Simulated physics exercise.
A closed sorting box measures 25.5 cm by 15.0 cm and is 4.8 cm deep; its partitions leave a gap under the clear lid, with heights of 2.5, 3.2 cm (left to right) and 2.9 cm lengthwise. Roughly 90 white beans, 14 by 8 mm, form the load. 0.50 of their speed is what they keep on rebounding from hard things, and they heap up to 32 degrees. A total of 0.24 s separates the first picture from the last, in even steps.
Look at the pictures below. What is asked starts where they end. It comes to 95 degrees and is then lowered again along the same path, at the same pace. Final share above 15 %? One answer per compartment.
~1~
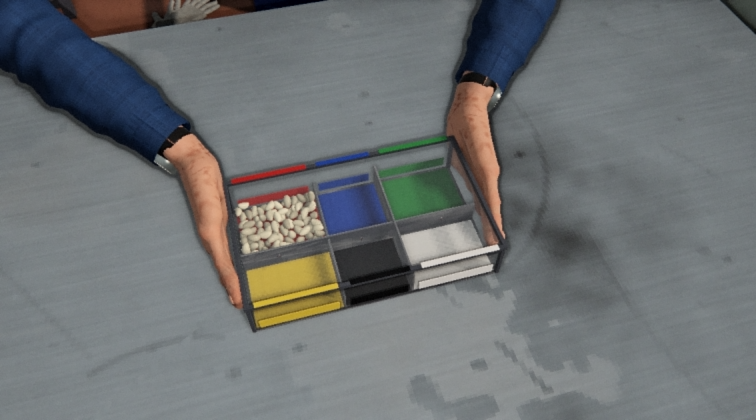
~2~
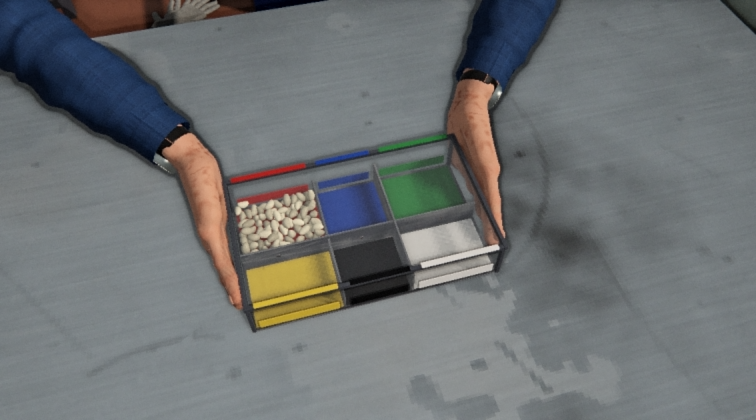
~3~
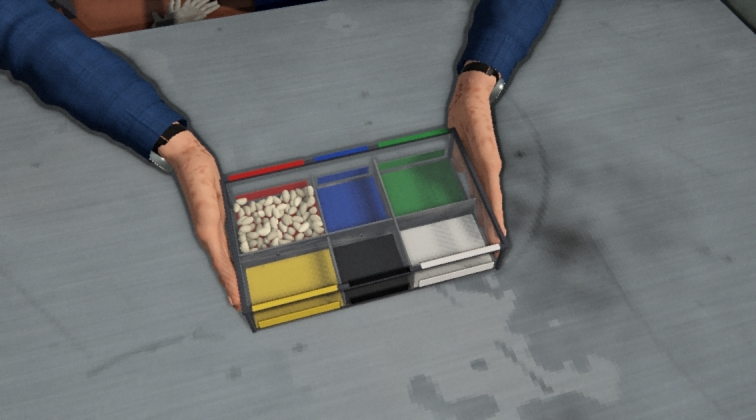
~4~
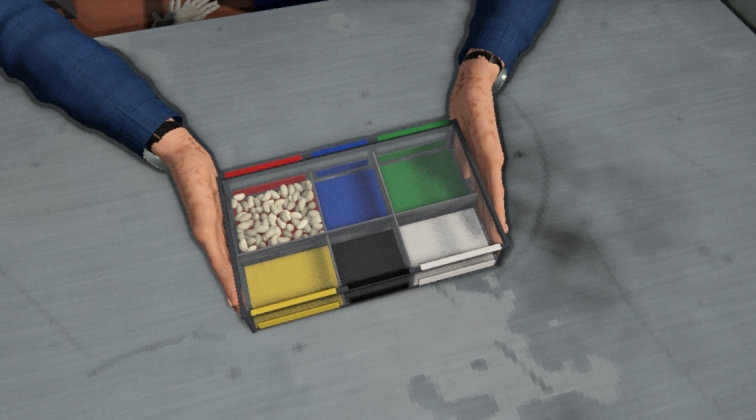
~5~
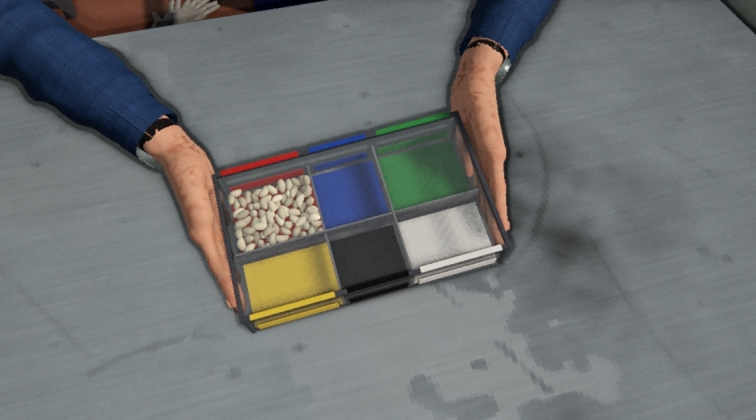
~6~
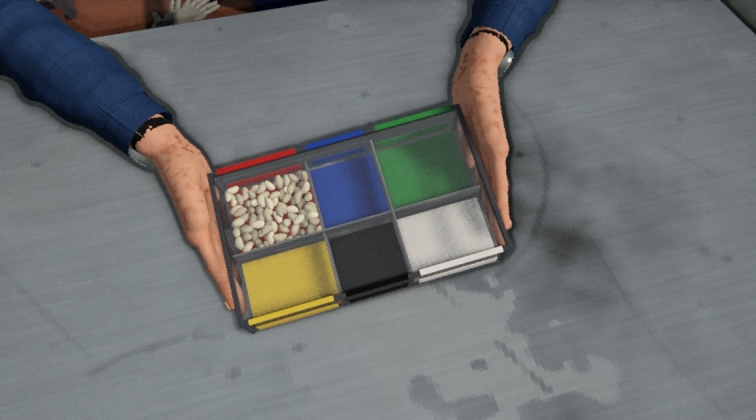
Red: Above, blue: Below or equal, green: Below or equal, yellow: Above, white: Below or equal, black: Below or equal.
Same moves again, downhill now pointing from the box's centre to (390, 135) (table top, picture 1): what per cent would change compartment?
The share would be about 25 percent.
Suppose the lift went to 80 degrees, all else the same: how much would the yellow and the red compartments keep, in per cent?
Then yellow would end with 40 per cent and red with 60 per cent.
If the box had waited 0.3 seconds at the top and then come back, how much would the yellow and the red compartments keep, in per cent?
Yellow 60, red 40.
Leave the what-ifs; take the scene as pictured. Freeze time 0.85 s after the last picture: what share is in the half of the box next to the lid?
About 60 %.
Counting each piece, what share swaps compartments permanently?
Around 60 per cent.
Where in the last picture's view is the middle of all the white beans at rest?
Centre at rest: Approx. (273, 285) px.
Then, 0.85 s after the last picture, tilt 95 degrees; red 70 %, yellow 30 %.
Then, 1.42 s after the last picture, tilt 41 degrees; red 45 %, yellow 55 %.
Then, 2.04 s after the last picture, tilt 0 degrees; red 40 %, yellow 60 %.
In the end, red 40 %, blue 0 %, green 0 %, yellow 60 %, white 0 %, black 0 %.
